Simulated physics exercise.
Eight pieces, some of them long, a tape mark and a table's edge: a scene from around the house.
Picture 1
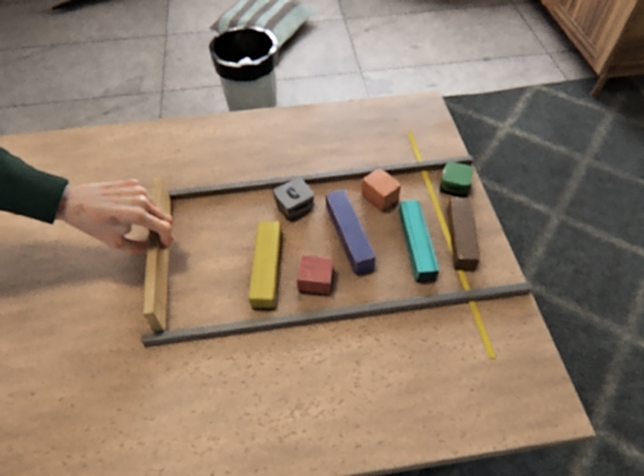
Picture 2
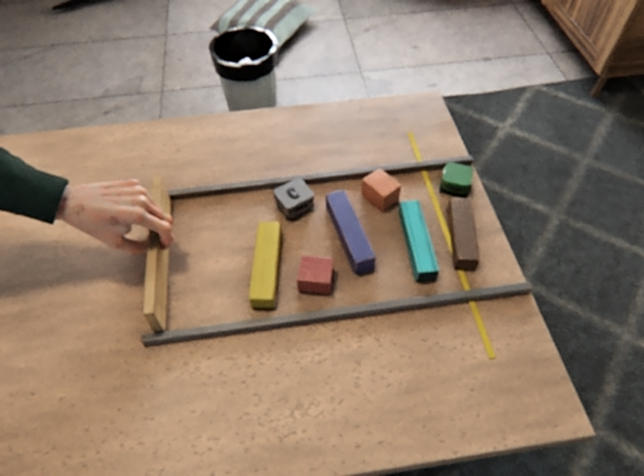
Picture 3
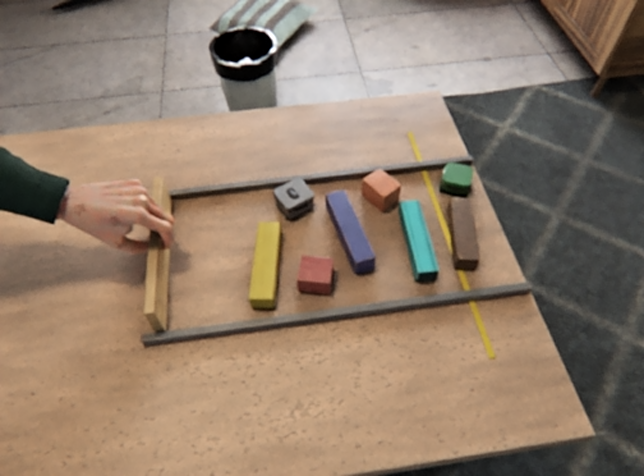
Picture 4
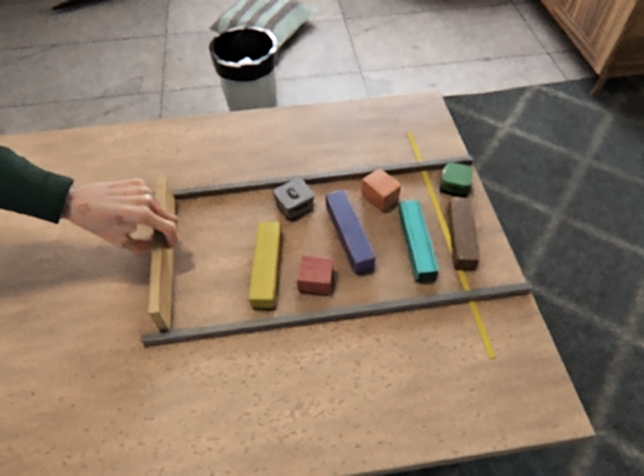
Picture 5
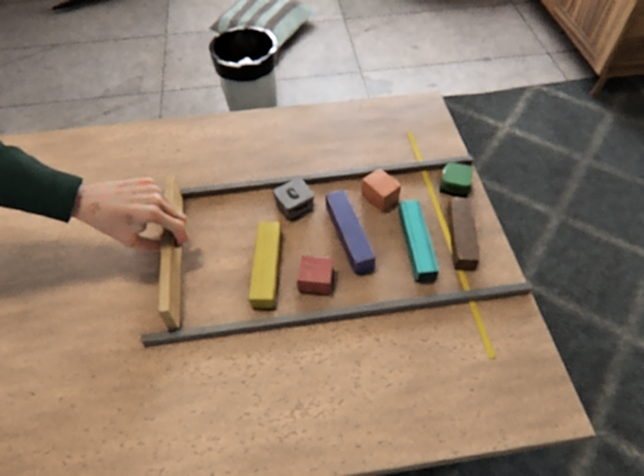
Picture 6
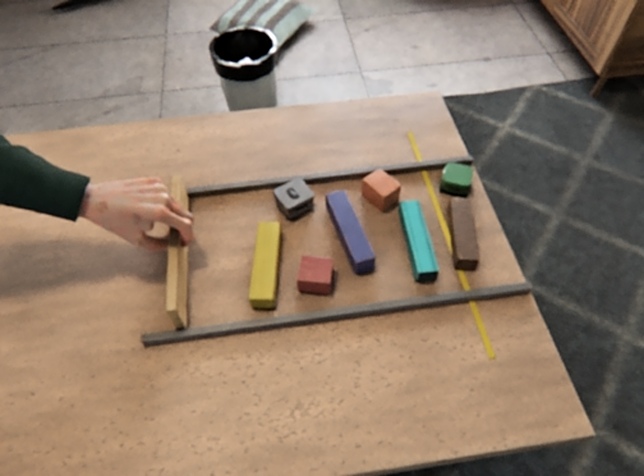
In the video, a hand holds a wooden board upright at the left end of two grey rails on a table, then slides it slightly right toward eight coloured blocks, which stay still near and around a yellow tape line.
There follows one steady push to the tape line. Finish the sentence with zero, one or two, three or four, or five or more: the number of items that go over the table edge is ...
The number of items that go over the table edge is three or four.
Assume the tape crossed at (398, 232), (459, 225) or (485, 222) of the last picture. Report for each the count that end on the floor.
The counts would be 0, 5 and 7.
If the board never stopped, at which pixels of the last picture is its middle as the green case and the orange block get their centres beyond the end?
I reckon its middle sits around (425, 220) and then around (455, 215).
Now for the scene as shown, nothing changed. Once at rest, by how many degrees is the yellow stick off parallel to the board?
About 0 degrees.
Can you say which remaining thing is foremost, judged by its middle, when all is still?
The blue bar.
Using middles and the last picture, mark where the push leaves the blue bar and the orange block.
Listed in order, first is (496, 212) and the other is (472, 167).
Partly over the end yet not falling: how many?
The count is 2.
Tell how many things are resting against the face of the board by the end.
It is in contact with 2.
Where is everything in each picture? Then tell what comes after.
In the first picture, green case (456, 180); brown bar (463, 233); turquoise stick (418, 239); board (159, 250); tape (444, 227).
In the second picture, brown bar (463, 233); yellow stick (266, 264).
In the third picture, turquoise stick (418, 239); grey case (294, 200).
In the fourth picture, green case (456, 180); board (163, 250).
In the fifth picture, brown bar (463, 233); red block (316, 275).
In the sixth picture, green case (456, 180); brown bar (463, 233); turquoise stick (418, 239); board (179, 248); tape (444, 227).
A little later, none off yet; green case at rest near (456, 180); brown bar at rest near (463, 233); turquoise stick at rest near (418, 239).
When it is over, the number that fall off is three or four; down, turquoise stick, brown bar and green case.
